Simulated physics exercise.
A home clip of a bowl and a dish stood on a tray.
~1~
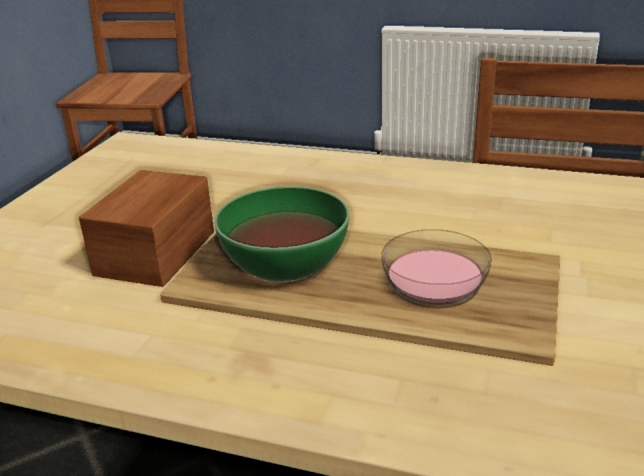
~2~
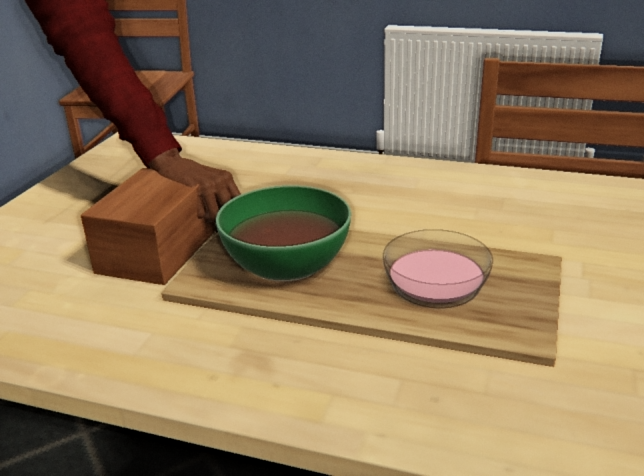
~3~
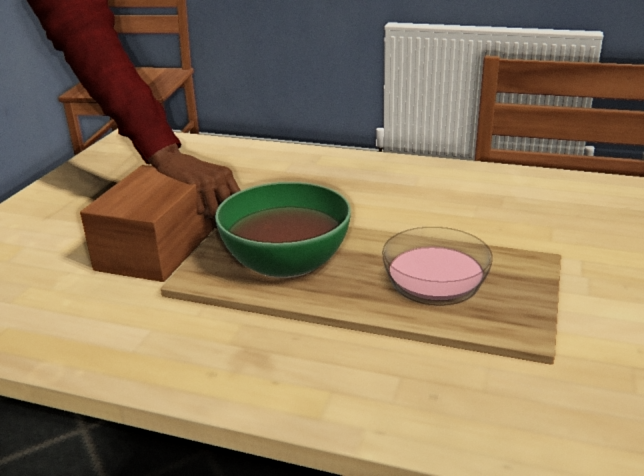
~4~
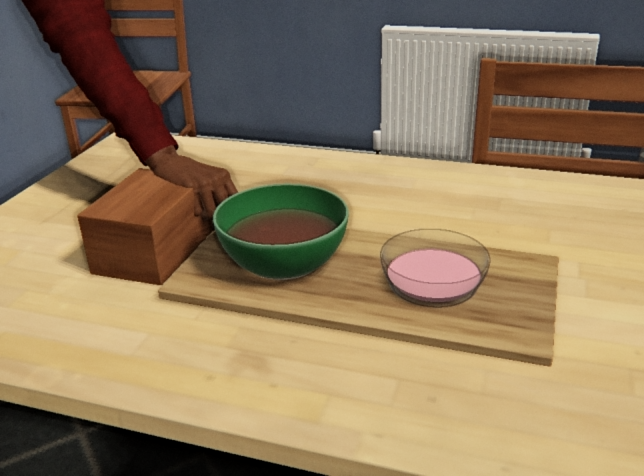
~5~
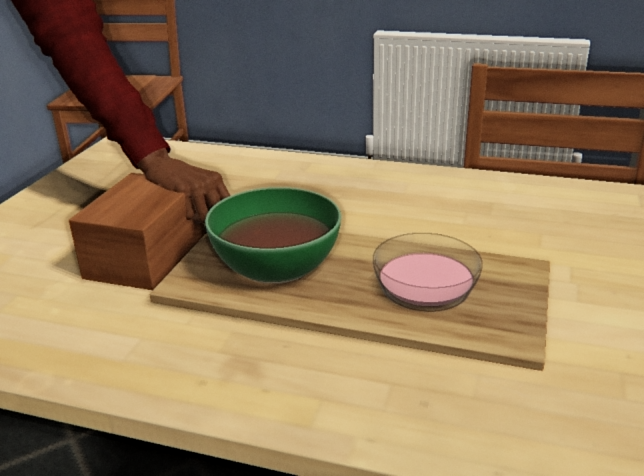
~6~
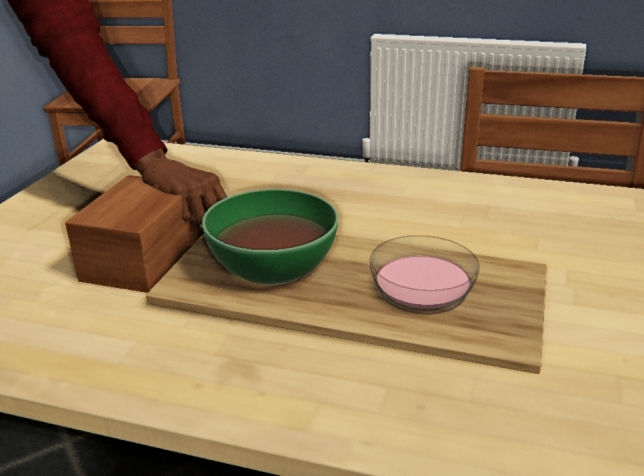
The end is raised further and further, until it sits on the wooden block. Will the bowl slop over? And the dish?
Bowl: Stays dry; dish: Stays dry.
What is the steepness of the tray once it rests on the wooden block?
12 degrees, give or take.
Next, the tray slopes by about 7°; bowl, its rim is dry; dish, its rim is dry.
After that, the tray slopes by about 14°; bowl, its rim is dry; dish, its rim is dry.
Finally, the tray slopes by about 12°, resting on the wooden block; bowl, its rim is dry; dish, its rim is dry.
